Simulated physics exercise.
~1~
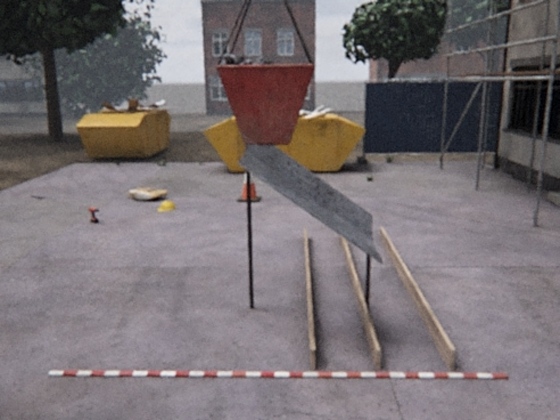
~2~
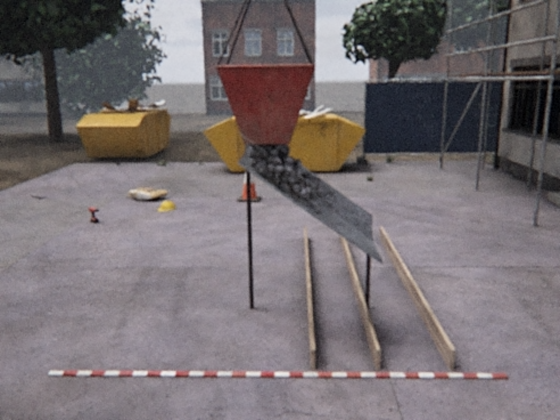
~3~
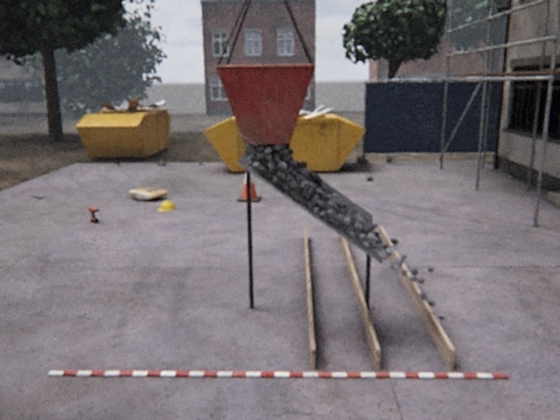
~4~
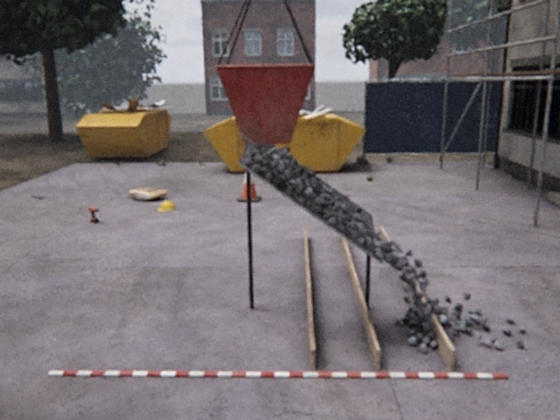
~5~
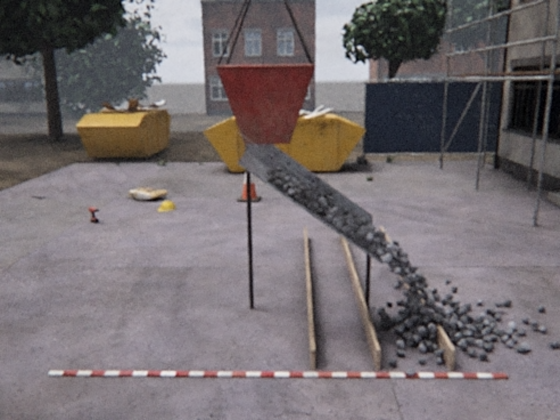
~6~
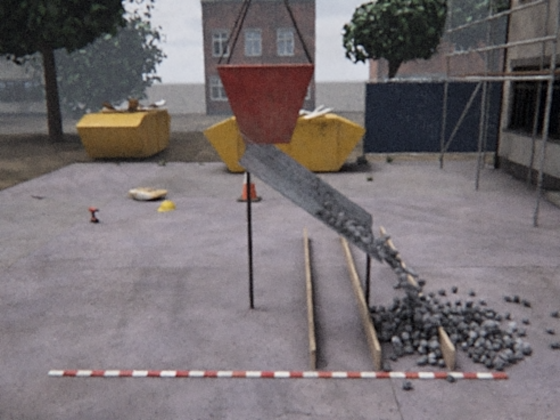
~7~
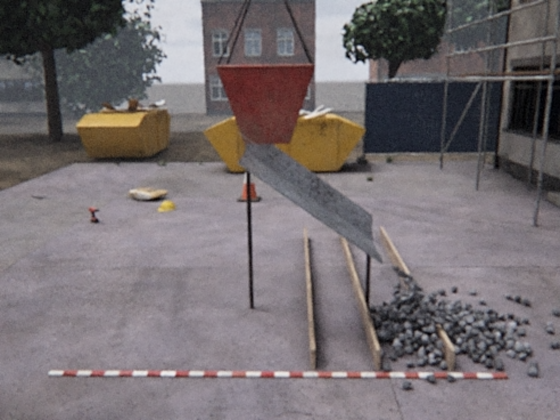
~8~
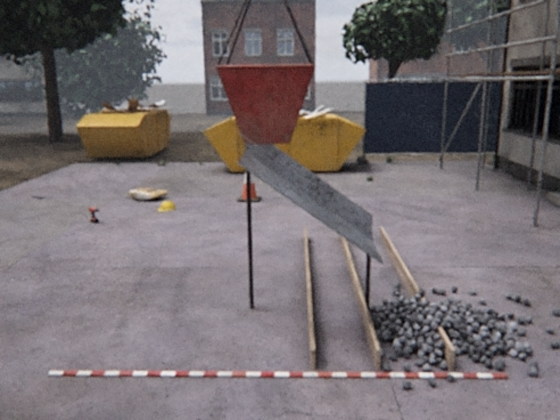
In a paved yard, grey stones drop from a red skip, slide down sloping steel and settle rightmost.
